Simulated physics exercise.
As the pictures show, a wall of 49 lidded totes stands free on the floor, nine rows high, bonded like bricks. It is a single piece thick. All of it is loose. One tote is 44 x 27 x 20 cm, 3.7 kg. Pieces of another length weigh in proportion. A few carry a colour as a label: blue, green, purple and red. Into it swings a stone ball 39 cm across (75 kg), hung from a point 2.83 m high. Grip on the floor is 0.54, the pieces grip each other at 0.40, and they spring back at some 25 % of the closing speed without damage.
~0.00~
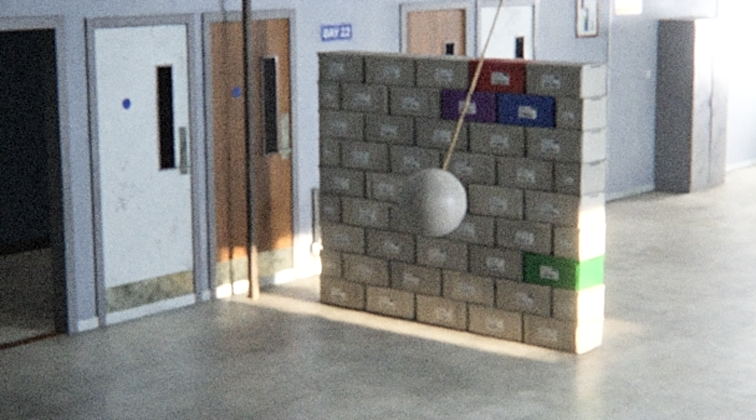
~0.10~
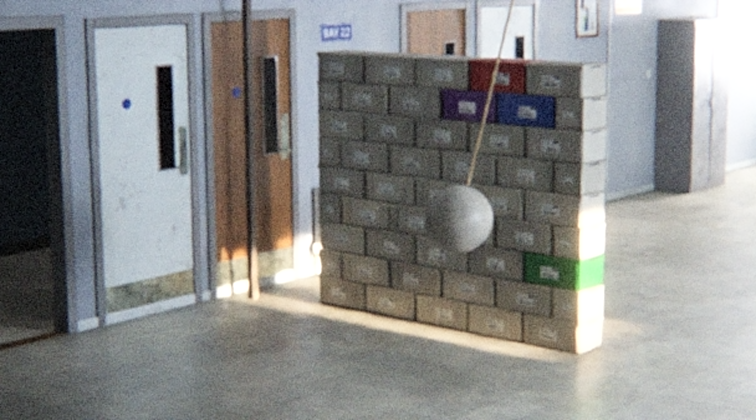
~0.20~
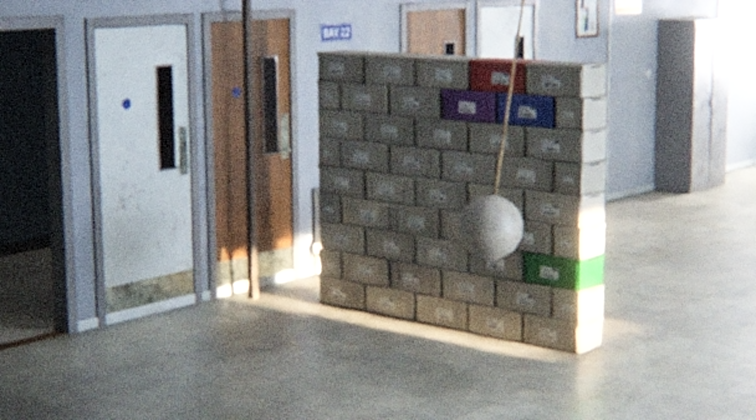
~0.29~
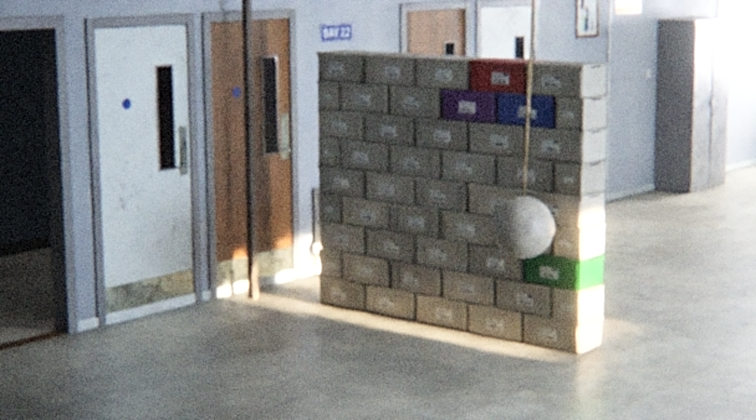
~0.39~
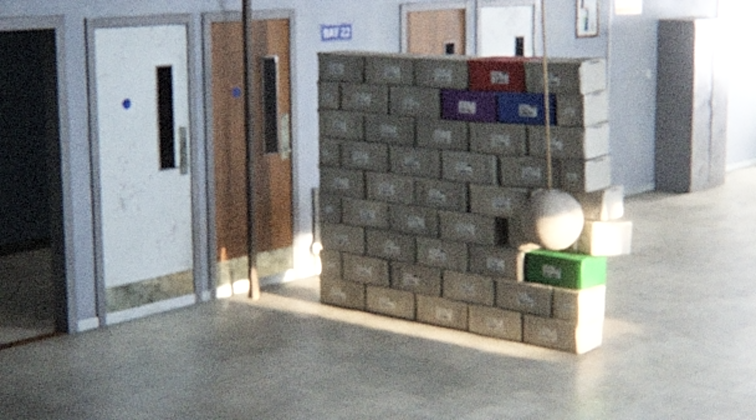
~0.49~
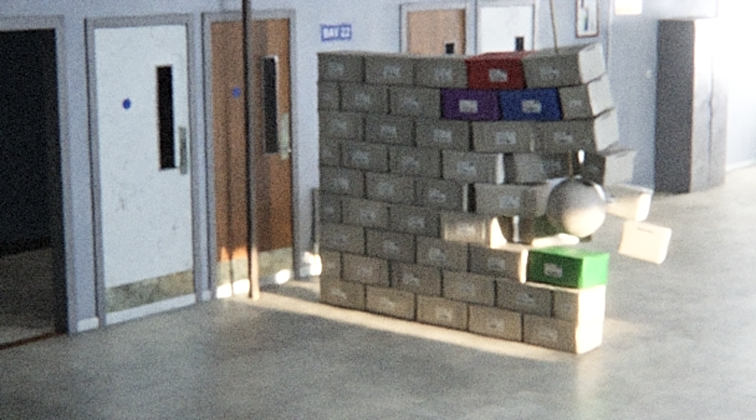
A grey ball swings rightward into a wall of stacked blocks, knocking several out of place.
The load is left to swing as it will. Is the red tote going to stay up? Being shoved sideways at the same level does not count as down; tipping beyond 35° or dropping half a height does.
The red tote drops.
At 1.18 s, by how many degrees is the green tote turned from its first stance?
Roughly 0°.
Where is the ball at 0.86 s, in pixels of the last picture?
At about (634, 154).
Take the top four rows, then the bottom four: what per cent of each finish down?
From the top 30, from the bottom 10 per cent.
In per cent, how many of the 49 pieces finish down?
About 20 per cent.
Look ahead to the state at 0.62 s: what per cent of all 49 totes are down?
At that moment 5 per cent.
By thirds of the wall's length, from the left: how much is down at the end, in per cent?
Left 0, middle 0, right 60 per cent.
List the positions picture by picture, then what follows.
In the first picture (places mark the middle of the side facing us), ball (432, 194) line 31° before plumb; red tote (496, 77); green tote (552, 272); blue tote (524, 111); nothing disturbed.
In the second picture, ball (459, 214) line 23° before plumb; red tote (496, 77).
In the third picture, ball (489, 227) line 13° before plumb; red tote (496, 77).
In the fourth picture, ball (522, 231) line 4° before plumb; red tote (496, 77).
In the fifth picture, ball (551, 227) line 5° past plumb; red tote (496, 76) leaning 3°; blue tote (525, 109) leaning 4°; 11 disturbed, none down.
In the sixth picture, ball (574, 219) line 13° past plumb; red tote (494, 74) leaning 9°; blue tote (528, 105) leaning 10°; green tote (556, 270) shifted 45 mm; steepest lean 14°, the tote at (577, 103); 15 disturbed, none down.
After 0.62 s, line 22° past plumb; 3 of the 49 totes down; red tote leaning 15°; blue tote leaning 19°.
After 0.86 s, line 33° past plumb; 9 of the 49 totes down; red tote leaning 36°; blue tote leaning 51°, 9 cm lower.
After 1.18 s, line 35° past plumb; 10 of the 49 totes down; red tote on its side; blue tote on its side.
After 1.60 s, line 13° past plumb; 10 of the 49 totes down; red tote on its side; blue tote upside down.
At rest (2.5 s), line 36° before plumb; 10 of the 49 totes down; red tote upside down; blue tote upside down; green tote shifted 22 mm. As the last picture would show them, middles, red tote near (438, 398), blue tote near (689, 331).
